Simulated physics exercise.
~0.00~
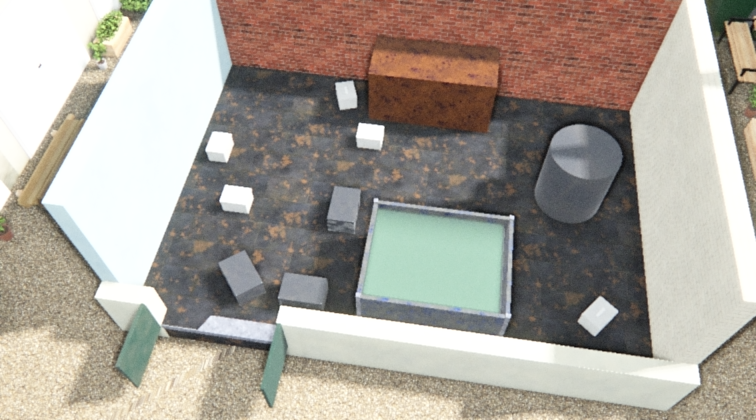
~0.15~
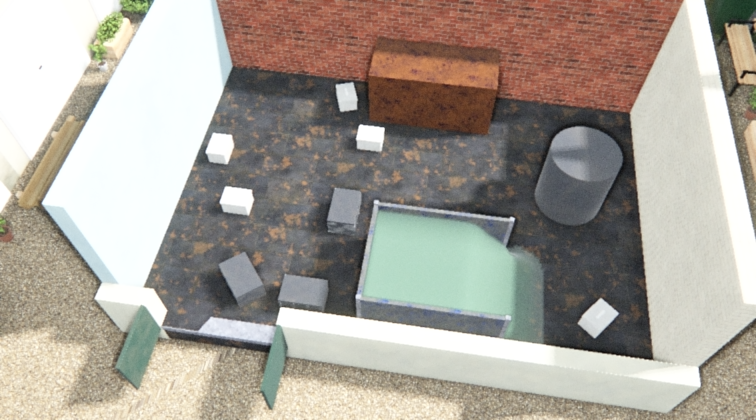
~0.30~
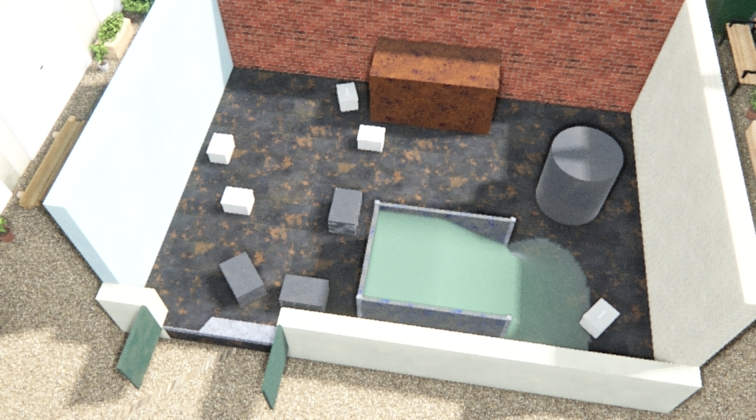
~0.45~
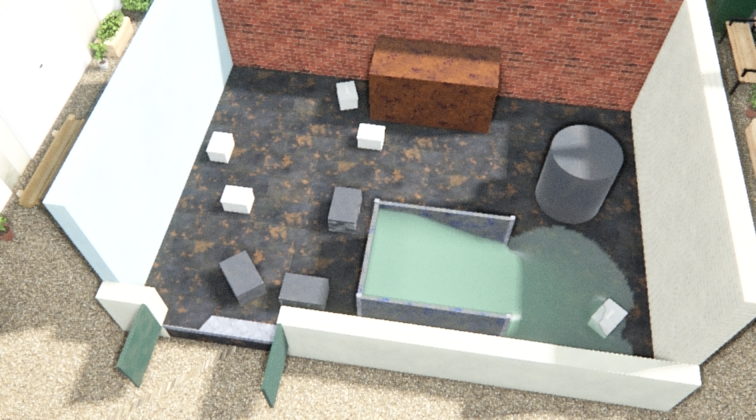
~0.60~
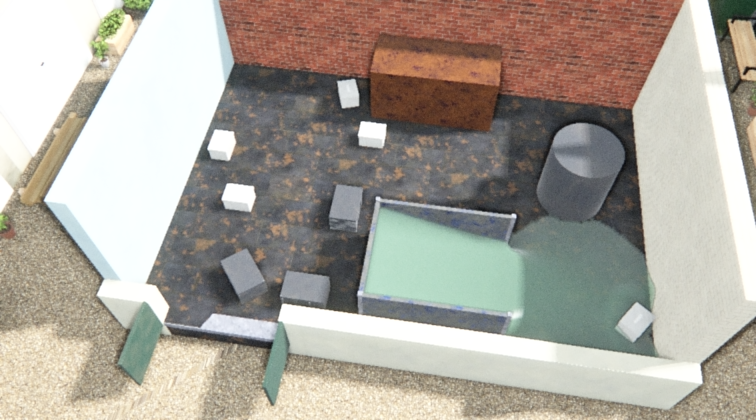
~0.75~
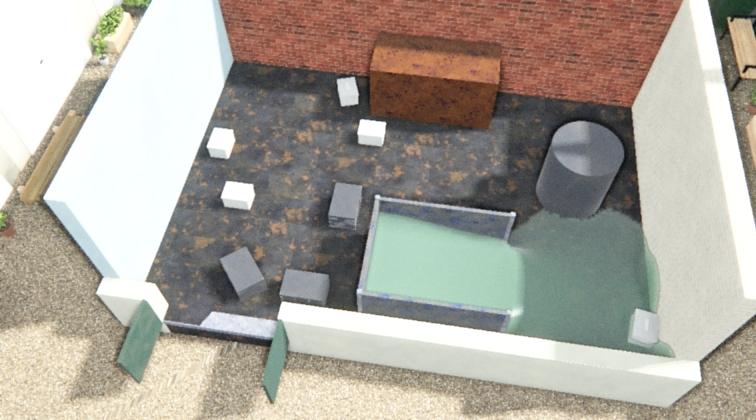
In a walled yard, green water pours from a tank's side and pushes one white box rightward.
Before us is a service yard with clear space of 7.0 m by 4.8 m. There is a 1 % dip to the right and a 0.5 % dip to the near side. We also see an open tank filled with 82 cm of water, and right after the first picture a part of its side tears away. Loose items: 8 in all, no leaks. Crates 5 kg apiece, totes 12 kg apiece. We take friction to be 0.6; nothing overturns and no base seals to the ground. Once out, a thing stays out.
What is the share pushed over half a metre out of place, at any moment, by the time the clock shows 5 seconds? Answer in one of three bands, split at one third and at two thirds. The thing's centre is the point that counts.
Under a third.
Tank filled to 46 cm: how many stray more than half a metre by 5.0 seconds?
In that case the number is 1.
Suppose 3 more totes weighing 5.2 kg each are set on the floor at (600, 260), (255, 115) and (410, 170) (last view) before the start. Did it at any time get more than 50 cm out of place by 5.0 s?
In the order asked: Farther than that, not as far, farther than that.
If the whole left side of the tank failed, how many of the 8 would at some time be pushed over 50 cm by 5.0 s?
Result: 7.
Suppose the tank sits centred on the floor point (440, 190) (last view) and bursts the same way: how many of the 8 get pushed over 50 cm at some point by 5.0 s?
Result: 3 of them.
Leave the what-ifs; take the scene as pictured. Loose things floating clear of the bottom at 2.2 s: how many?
It comes to 1.
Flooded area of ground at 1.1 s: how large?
Wet area: Approx. 7.5 m2.
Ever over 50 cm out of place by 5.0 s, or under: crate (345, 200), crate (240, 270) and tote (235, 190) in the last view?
Taking them in turn, the answers are greater, smaller and smaller.
After 1.1 s 1 of 8 are over 50 cm from their spots; 1 afloat.
After 2.2 s 1 of 8 are over 50 cm from their spots; 1 afloat.
After 3.5 s 1 of 8 are over 50 cm from their spots; 1 afloat.
After 5.0 s 2 of 8 are over 50 cm from their spots, and 2 have been at some point; 1 afloat.
